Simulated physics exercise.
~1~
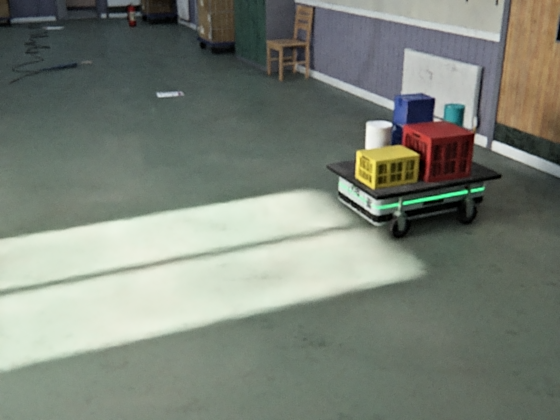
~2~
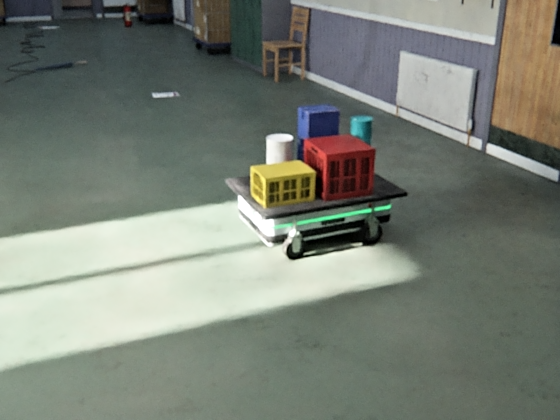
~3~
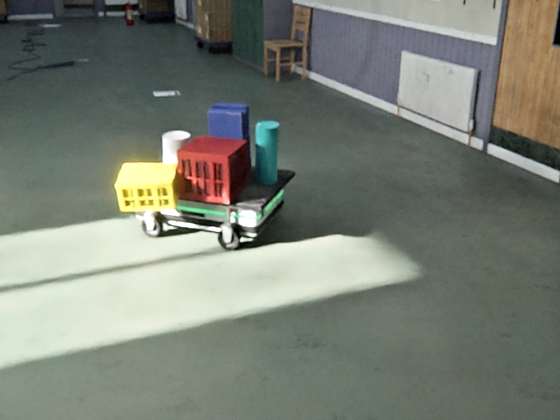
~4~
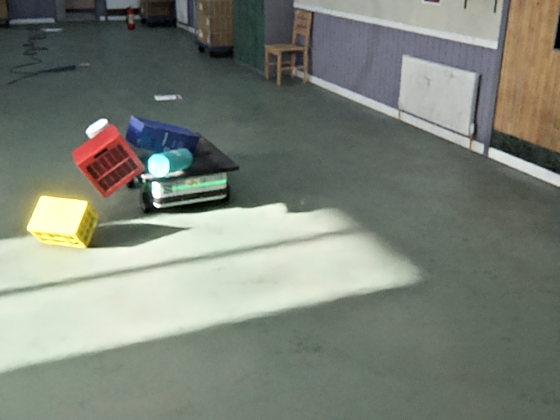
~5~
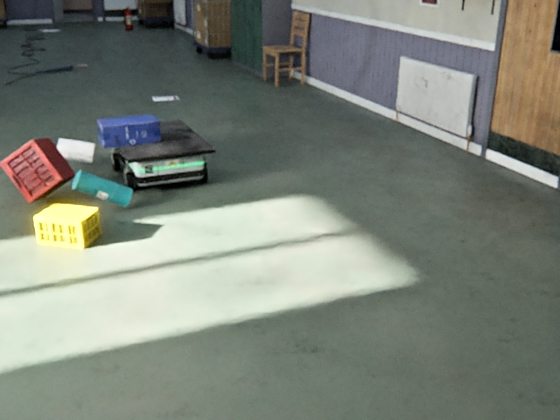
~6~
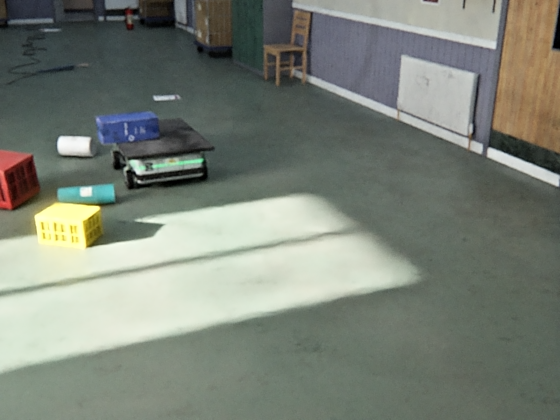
In this clip, a robot cart carrying crates, canisters and a blue box rolls left and turns away; the yellow crate slides off first, then the red crate and the white and turquoise canisters fall to the floor, while the blue box ends tipped over on the stopped cart.
